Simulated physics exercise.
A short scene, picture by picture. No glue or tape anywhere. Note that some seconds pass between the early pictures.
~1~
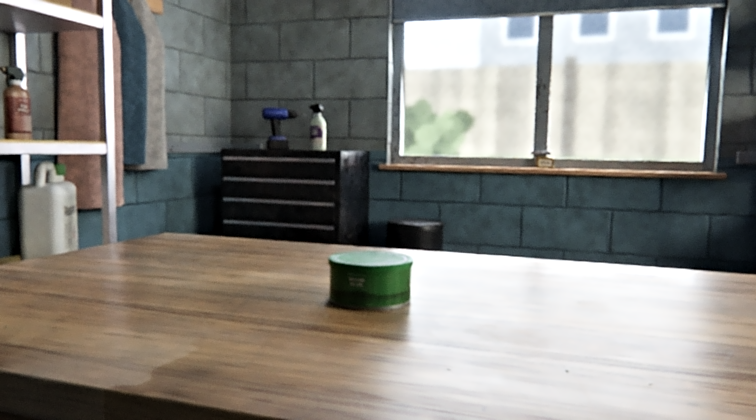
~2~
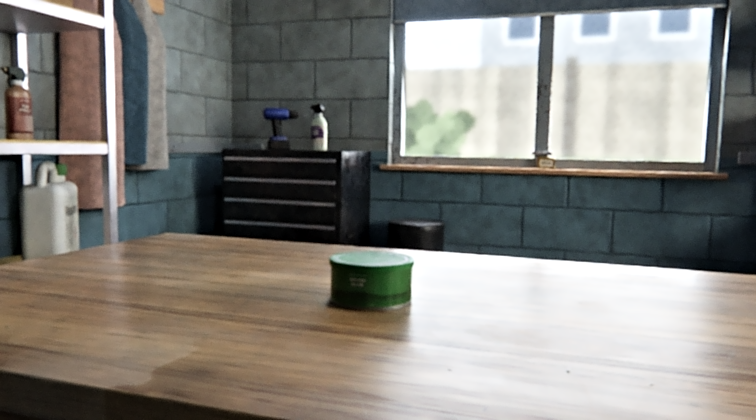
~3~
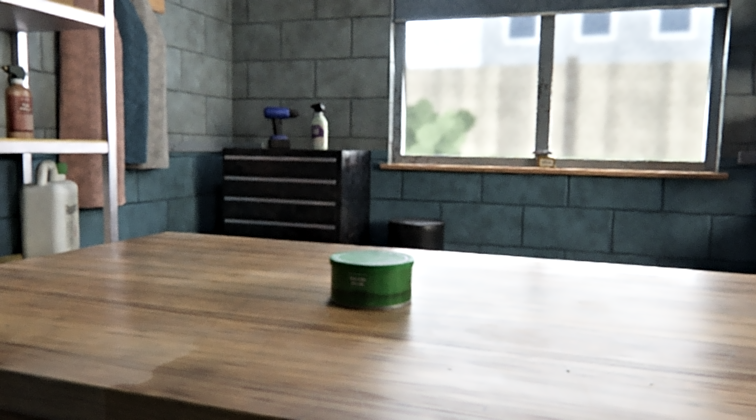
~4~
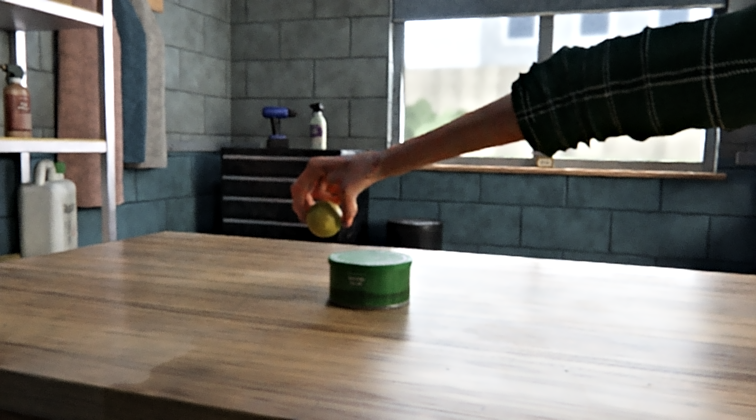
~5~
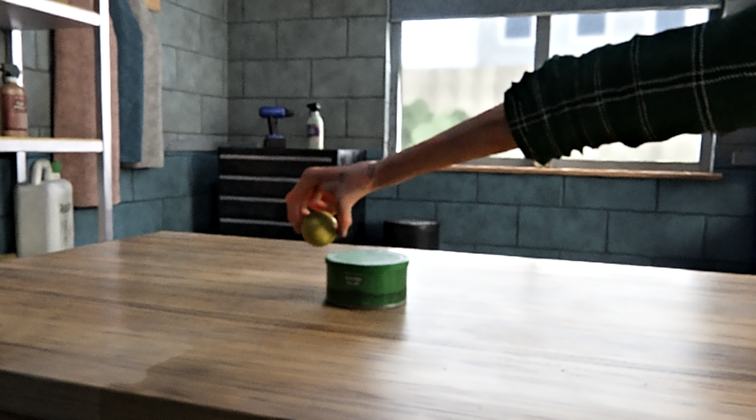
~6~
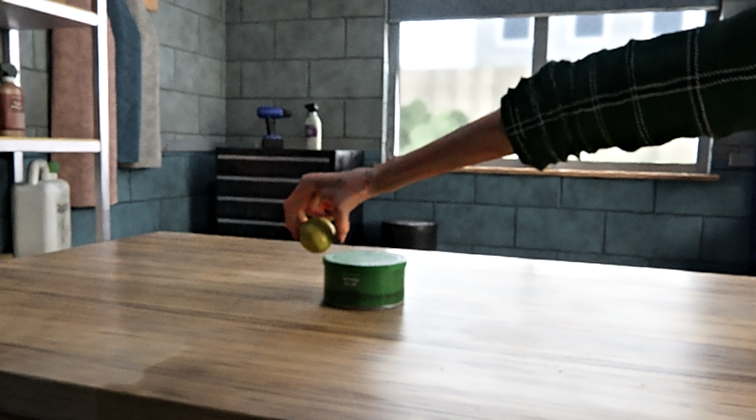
A hand in a dark plaid sleeve reached in from the right above a wooden table where a green tub sat alone, and lowered a yellow lemon slightly just behind the tub's left side.
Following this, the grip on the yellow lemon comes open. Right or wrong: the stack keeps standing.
Wrong, it comes down.
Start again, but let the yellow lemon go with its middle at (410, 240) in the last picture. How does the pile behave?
The pile tumbles.
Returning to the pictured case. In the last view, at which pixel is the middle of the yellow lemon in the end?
It ends near (293, 275).
Then, 0.20 s on from there, yellow lemon shifted a little near (309, 248).
Then, 0.30 s on from there, yellow lemon now fallen.
Then, 0.40 s on from there, nothing new.
In the end, fallen, yellow lemon; green tub unmoved. At the end, from the last picture's camera, yellow lemon near (293, 275). The pile comes apart.
